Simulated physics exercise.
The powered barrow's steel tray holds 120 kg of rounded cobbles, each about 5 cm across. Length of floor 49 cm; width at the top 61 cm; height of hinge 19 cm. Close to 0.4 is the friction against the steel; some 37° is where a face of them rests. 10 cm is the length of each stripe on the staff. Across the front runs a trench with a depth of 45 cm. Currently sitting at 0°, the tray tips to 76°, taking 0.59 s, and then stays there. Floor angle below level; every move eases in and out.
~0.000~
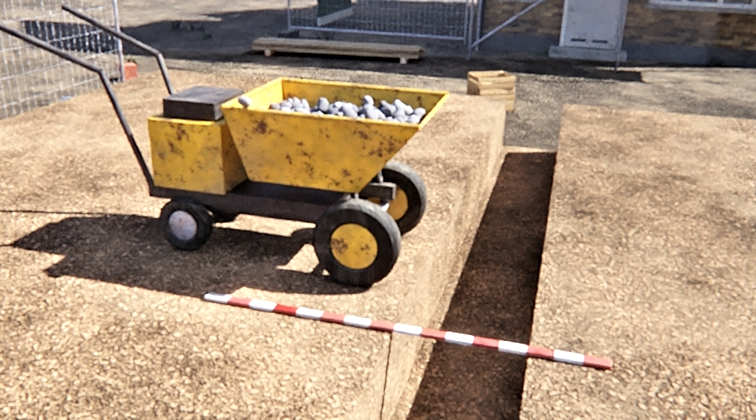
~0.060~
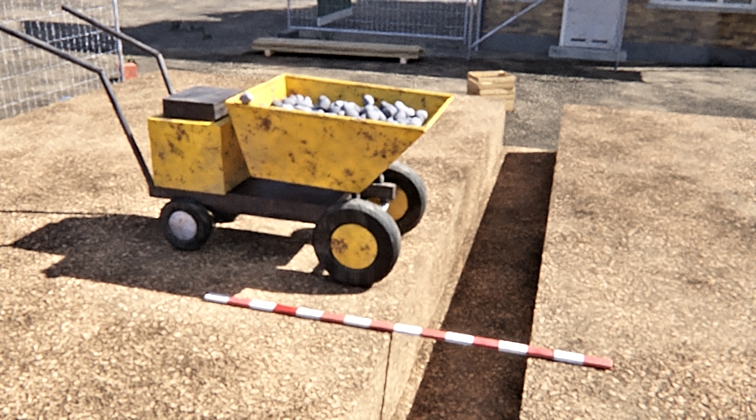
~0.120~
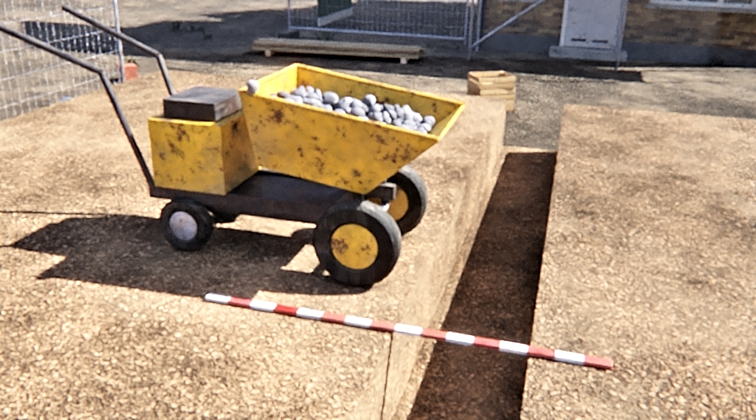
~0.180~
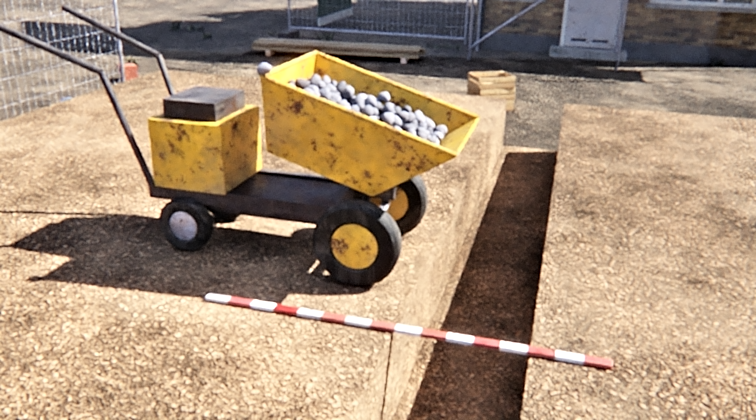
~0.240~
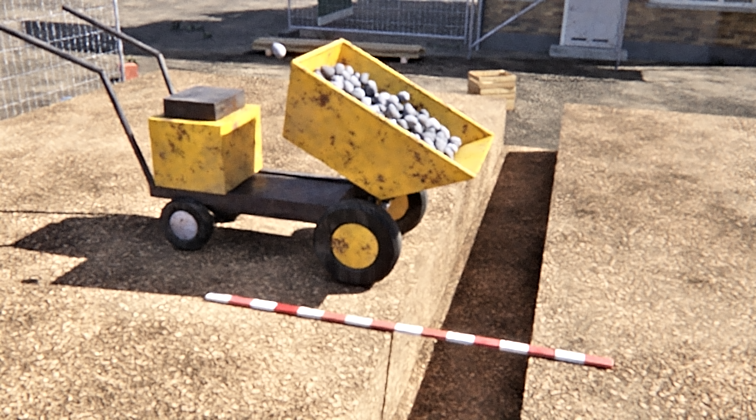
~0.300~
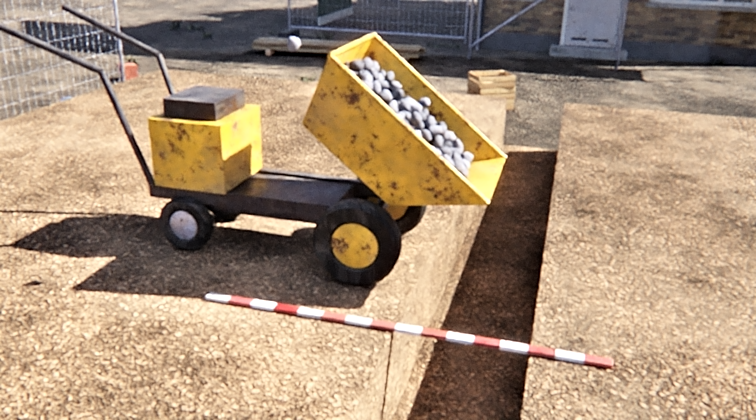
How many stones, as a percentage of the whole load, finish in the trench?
Roughly 53 per cent of the load ends up in the trench.
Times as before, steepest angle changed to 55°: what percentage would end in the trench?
Some 25 in a hundred, I'd say.
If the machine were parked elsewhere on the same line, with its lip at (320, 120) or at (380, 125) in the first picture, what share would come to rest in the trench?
Near 100 then near 90 percent.
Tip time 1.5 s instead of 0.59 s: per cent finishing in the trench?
70 %.
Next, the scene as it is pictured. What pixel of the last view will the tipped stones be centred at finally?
(527, 342).
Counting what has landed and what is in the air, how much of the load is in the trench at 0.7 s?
Some 20 per cent.
After 0.4 s the floor is at 64°; 100 % in the tray; the foremost stones are at (493, 220).
After 0.7 s the floor is at 76°; 64 % in the tray, 19 % in the trench, 17 % past the trench; the foremost stones are at (588, 284).
After 1.0 s the floor is at 76°; 8 % in the tray, 45 % in the trench, 47 % past the trench; the foremost stones are past the picture's edge.
After 3.0 s the floor is at 76°; 0 % in the tray, 53 % in the trench, 47 % past the trench; the foremost stones are past the picture's edge.
